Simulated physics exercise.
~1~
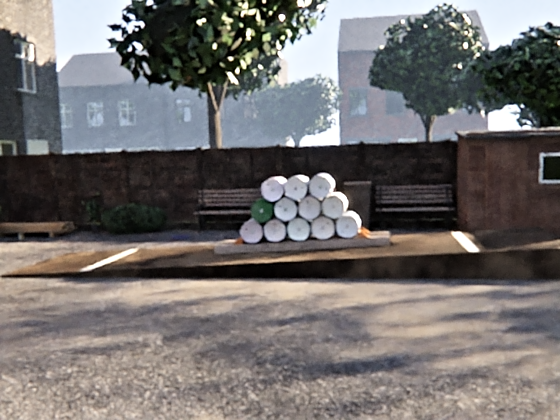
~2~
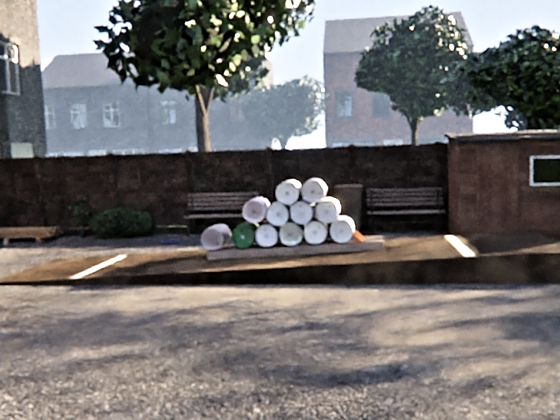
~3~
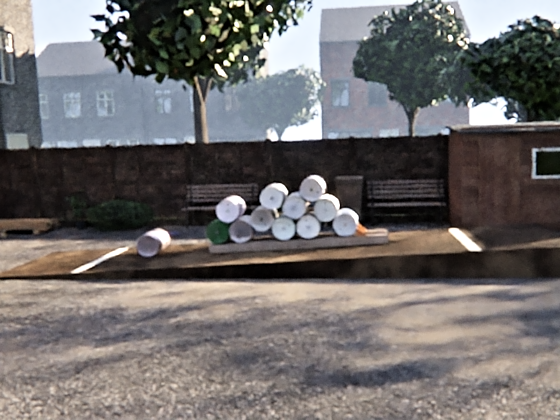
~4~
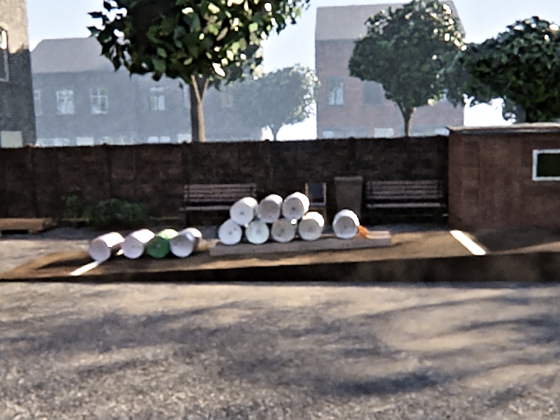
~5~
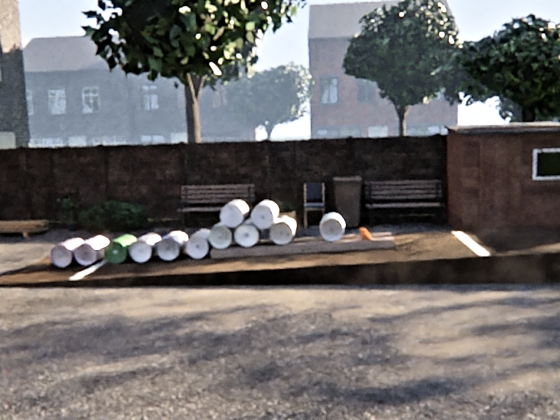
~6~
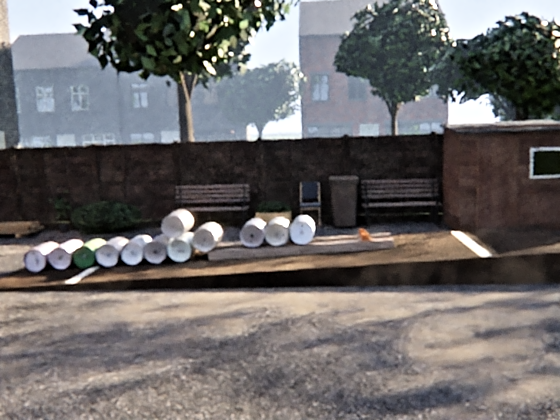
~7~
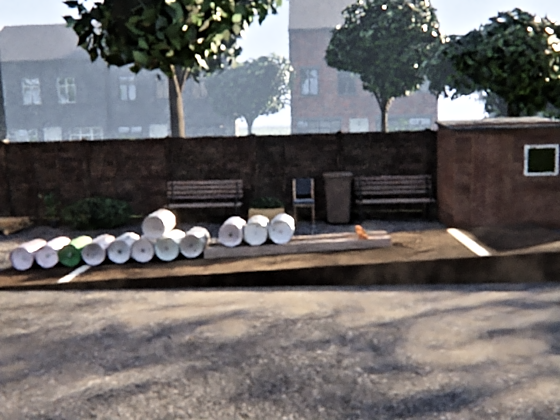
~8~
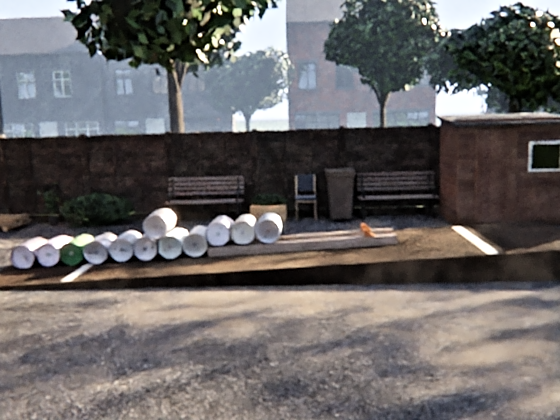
We see a pyramid of white kegs and a green one in front of a wall and benches collapse and roll leftward, spreading into a low row. The green keg rolls over the left white line and comes to rest beyond it, among white ones.
